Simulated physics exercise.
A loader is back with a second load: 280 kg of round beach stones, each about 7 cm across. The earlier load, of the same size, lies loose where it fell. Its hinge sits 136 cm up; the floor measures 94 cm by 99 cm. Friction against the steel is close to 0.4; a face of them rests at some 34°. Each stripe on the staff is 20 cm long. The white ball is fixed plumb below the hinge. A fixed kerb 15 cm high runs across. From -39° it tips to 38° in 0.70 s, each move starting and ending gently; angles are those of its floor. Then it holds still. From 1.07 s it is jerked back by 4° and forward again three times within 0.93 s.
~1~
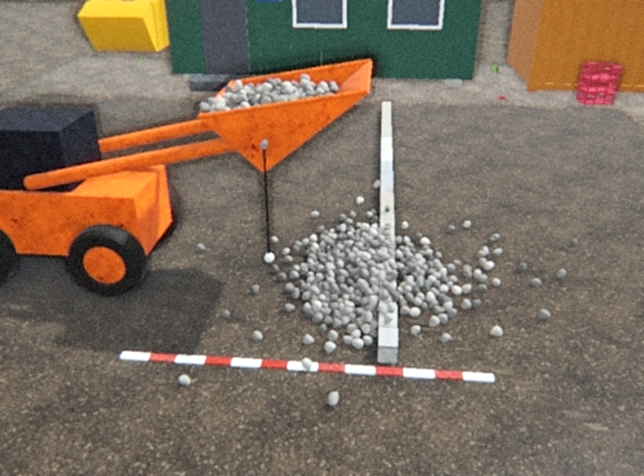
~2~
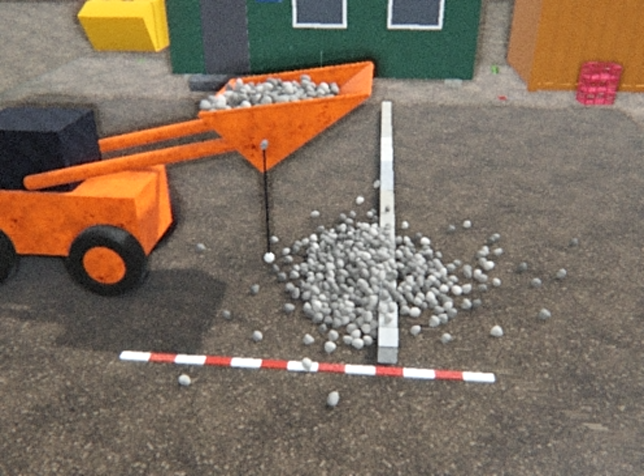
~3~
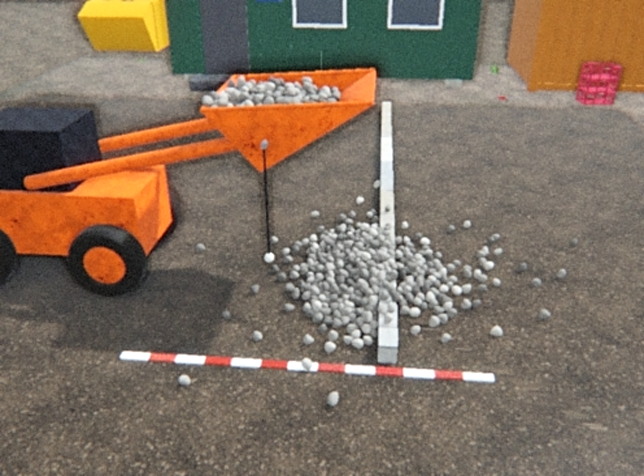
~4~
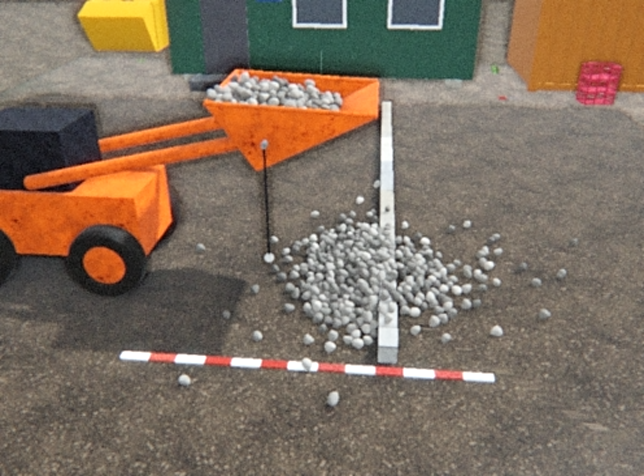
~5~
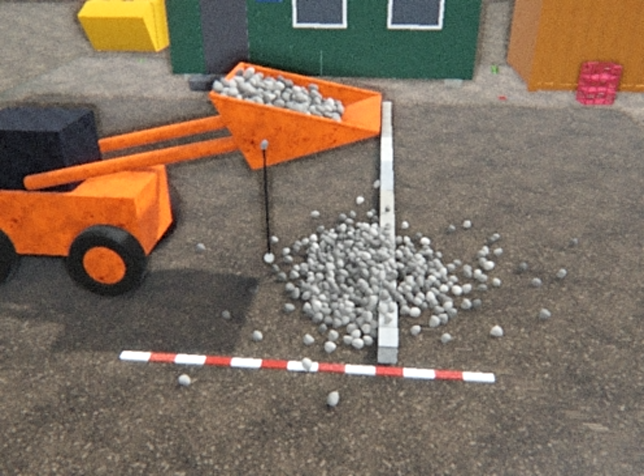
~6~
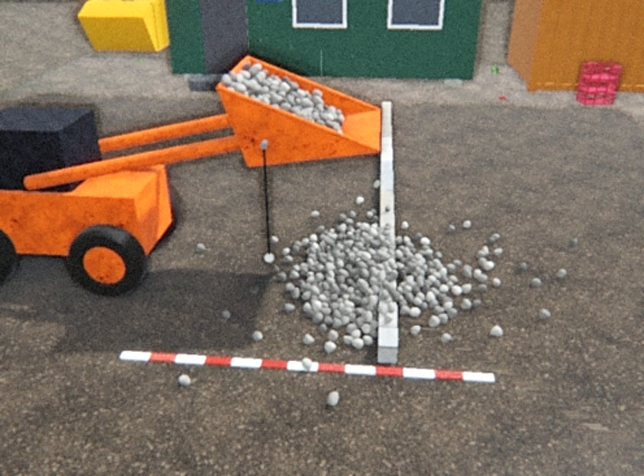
An orange loader's raised bucket, full of grey stones, gradually tilting its lip downward to the right above a scattered stone pile.
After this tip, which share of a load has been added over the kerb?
Roughly 86 per cent of a load more.
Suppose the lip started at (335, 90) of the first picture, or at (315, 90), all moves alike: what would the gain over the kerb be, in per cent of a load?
First some 50, then 25 per cent.
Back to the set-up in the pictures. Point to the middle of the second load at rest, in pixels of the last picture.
Their middle is at about (439, 270).
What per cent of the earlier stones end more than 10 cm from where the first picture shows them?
Roughly 20 per cent of them.
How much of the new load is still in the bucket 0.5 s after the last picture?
About 85 per cent.
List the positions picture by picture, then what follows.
The bucket is at -39°, its lip at (368, 92); the top of the load is at (289, 86). The earlier load is highest near (380, 247), 25 cm above ground level, 80 % on this side of the kerb, 20 % over the kerb, in the first picture.
The bucket is at -37°, its lip at (369, 95); the top of the load is at (279, 85), in the second picture.
Lip at (373, 103), floor tilted -33°, highest stones at (272, 85), in the third picture.
Lip at (377, 116), floor tilted -26°, highest stones at (259, 84), in the fourth picture.
Lip at (379, 133), floor tilted -18°, highest stones at (244, 79), in the fifth picture.
Lip at (379, 151), floor tilted -9°, highest stones at (250, 74), in the sixth picture.
Then, 0.2 s after the last picture the floor is at 25°; in per cent of one load, 100 in the bucket, 80 on this side of the kerb, 20 over the kerb; the foremost stones are at (527, 262).
Then, 0.5 s after the last picture the floor is at 38°; in per cent of one load, 85 in the bucket, 95 on this side of the kerb, 20 over the kerb; the foremost stones are at (527, 262).
Then, 2.2 s after the last picture the floor is at 38°; in per cent of one load, 0 in the bucket, 93 on this side of the kerb, 107 over the kerb; the foremost stones are at (586, 264).
Then, 4.7 s after the last picture the floor is at 38°; in per cent of one load, 0 in the bucket, 93 on this side of the kerb, 107 over the kerb; the foremost stones are at (587, 264). Net gain over the kerb, 86.
